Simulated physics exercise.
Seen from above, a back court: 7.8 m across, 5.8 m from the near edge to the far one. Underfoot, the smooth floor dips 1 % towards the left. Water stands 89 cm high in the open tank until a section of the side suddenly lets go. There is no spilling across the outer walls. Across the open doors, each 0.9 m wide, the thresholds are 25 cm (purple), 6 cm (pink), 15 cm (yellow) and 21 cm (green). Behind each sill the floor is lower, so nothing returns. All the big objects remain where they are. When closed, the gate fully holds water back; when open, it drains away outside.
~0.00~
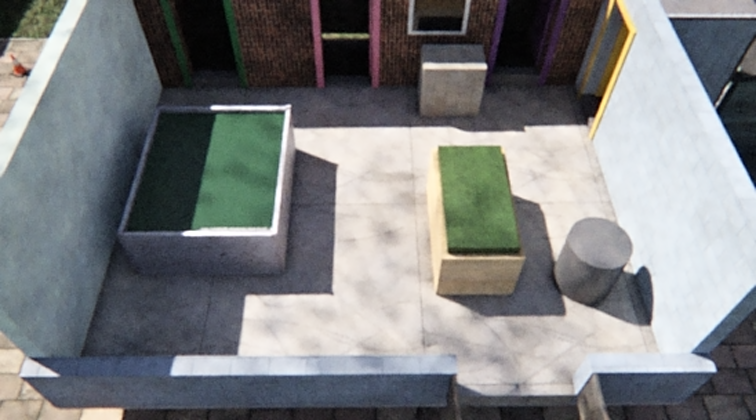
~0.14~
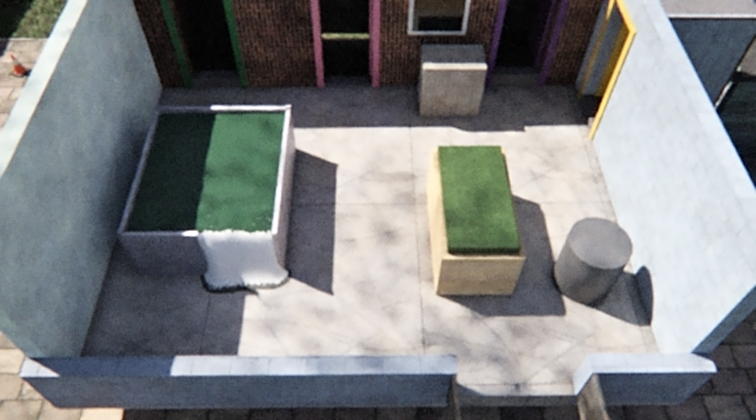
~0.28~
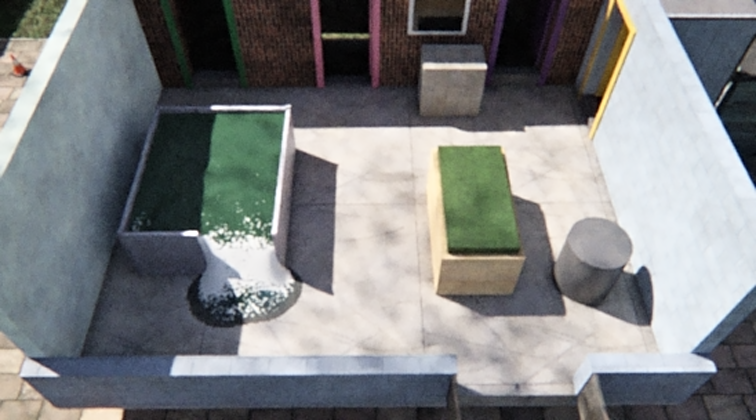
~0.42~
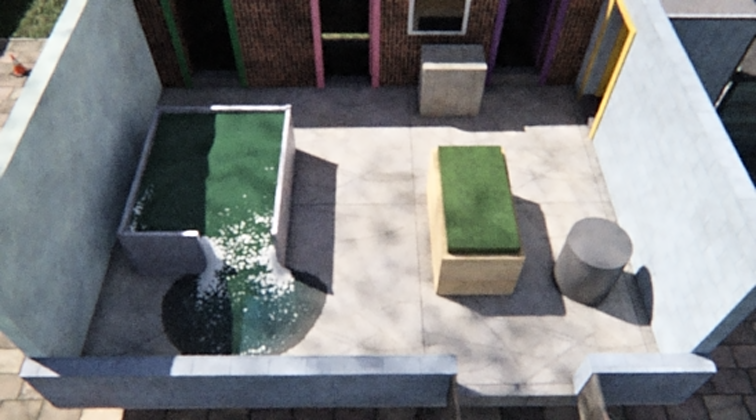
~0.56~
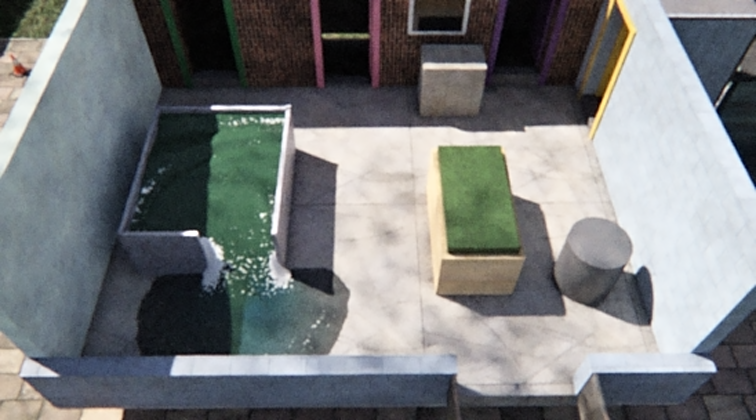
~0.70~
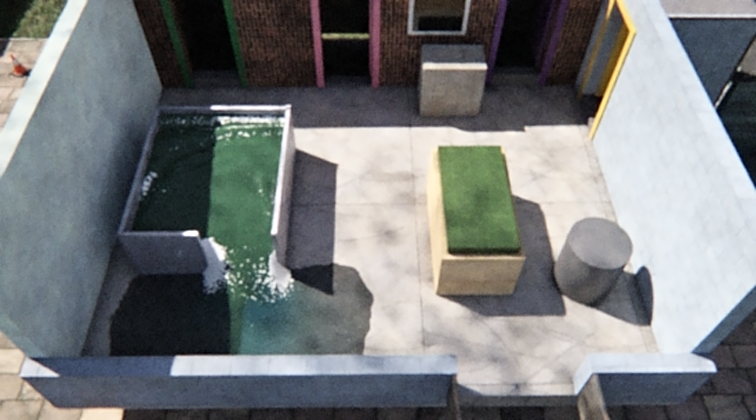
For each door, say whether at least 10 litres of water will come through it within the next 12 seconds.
Door by door: The purple door lets through less than 10 litres; the pink door lets through 10 litres or more; the yellow door lets through less than 10 litres; the green door lets through less than 10 litres.
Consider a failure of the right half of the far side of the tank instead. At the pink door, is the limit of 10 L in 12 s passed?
Against the limit, pink exceeds it.
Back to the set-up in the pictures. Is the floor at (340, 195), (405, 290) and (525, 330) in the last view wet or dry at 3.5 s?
Untouched, soaked, soaked.
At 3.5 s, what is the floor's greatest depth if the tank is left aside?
It gets to some 39 cm.
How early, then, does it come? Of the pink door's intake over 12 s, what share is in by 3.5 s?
About 0%.
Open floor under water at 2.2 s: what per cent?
I'd guess around 30 %.
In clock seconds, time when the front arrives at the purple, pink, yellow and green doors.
Purple = 5.0 s, pink = 4.5 s, yellow = 4.5 s, green = 3.4 s.
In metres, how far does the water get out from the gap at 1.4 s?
I'd say around 4.0 m from the gap.
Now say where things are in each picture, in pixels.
The open tank at (212, 169) is whole and still, 89 cm deep, in the first picture.
The front is at (287, 273), 0.6 m from the gap at (243, 259); 0.2 m2 of floor is under water; 89 cm left at the back of the open tank, in the second picture.
The front is at (218, 322), 0.9 m from the gap at (243, 260); 0.9 m2 of floor is under water; 89 cm left at the back of the open tank, in the third picture.
The front is at a hidden place, 1.5 m from the gap at (244, 261); 2.4 m2 of floor is under water; 89 cm left at the back of the open tank, in the fourth picture.
The front is at a hidden place, 1.9 m from the gap at (243, 261); 3.9 m2 of floor is under water; 86 cm left at the back of the open tank, in the fifth picture.
Water pours out at (243, 260) and has run 2.2 m, to a hidden place; typically 6 cm deep outside, 78 cm at the open tank's back, in the sixth picture.
After 1.4 s water covers 20 % of the floor and is deepest (57 cm) near (242, 367); purple door not reached, pink door not reached, yellow door not reached, green door not reached.
After 2.2 s water covers 30 % of the floor and is deepest (54 cm) near (74, 382); purple door not reached, pink door not reached, yellow door not reached, green door not reached.
After 3.5 s water covers 50 % of the floor and is deepest (39 cm) near (643, 338); purple door not reached, pink door not reached, yellow door not reached, green door 10 cm at the sill, 0 L in.
After 7.0 s water covers 90 % of the floor and is deepest (22 cm) near (160, 100); purple door 11 cm at the sill, 0 L in, pink door 3 cm at the sill, 0 L in, yellow door 4 cm at the sill, 0 L in, green door 14 cm at the sill, 1 L in.
After 12.0 s water covers 95 % of the floor and is deepest (16 cm) near (74, 382); purple door 11 cm at the sill, 0 L in, pink door 11 cm at the sill, 46 L in, yellow door 10 cm at the sill, 0 L in, green door 9 cm at the sill, 1 L in.
